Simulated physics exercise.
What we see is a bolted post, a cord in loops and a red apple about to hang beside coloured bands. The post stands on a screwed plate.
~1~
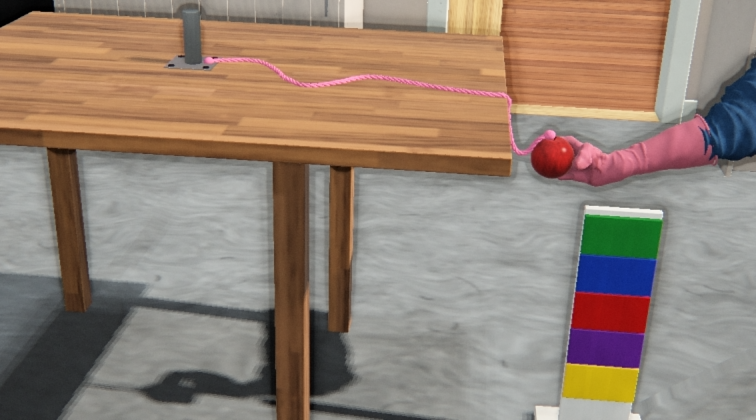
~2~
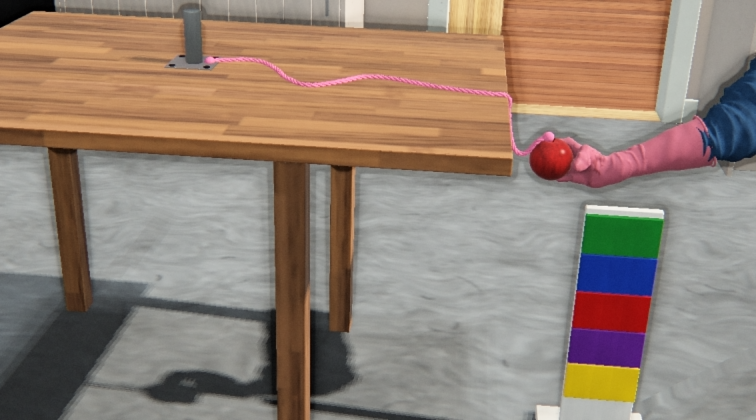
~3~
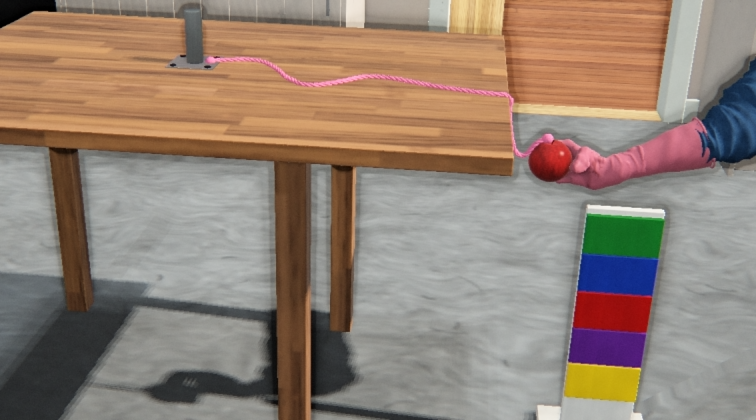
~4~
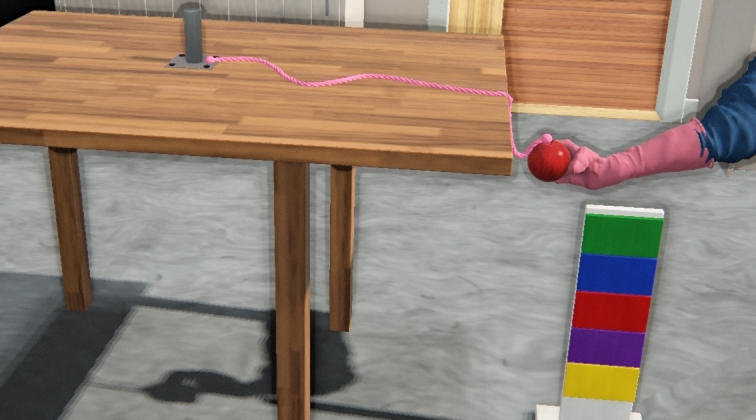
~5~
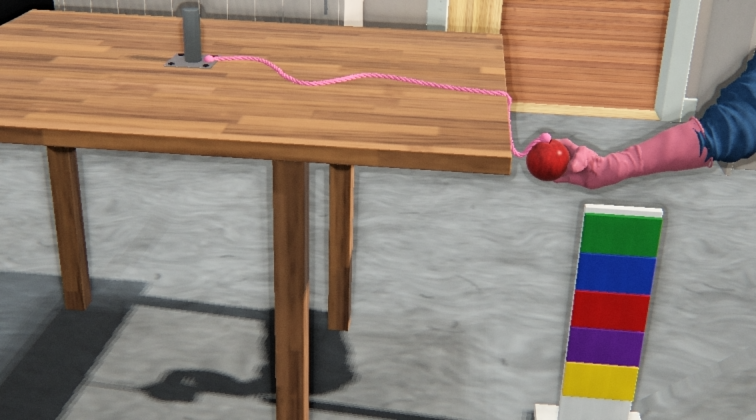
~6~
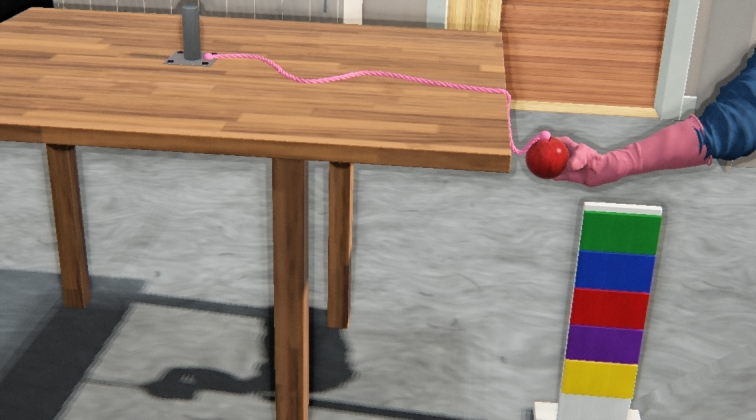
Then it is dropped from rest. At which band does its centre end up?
The blue one.
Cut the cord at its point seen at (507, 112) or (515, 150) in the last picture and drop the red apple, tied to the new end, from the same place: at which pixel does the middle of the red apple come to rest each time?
The places are (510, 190) and (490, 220).
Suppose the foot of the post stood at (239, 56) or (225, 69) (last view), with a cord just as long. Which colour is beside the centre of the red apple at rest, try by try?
Taking them in turn: Red; red.
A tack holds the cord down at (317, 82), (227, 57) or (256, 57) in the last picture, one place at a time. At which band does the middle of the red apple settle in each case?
In that order: Green; blue; blue.
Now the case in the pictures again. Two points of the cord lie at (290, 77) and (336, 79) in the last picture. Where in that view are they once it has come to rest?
About (331, 70), and the other about (384, 75).
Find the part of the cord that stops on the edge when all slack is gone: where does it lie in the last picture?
It lies at about (446, 85).
Soon after, apple near (455, 240); level with blue.
Then, apple near (502, 258); level with blue.
At rest, apple near (502, 257); level with blue. The cord holds its middle at blue.
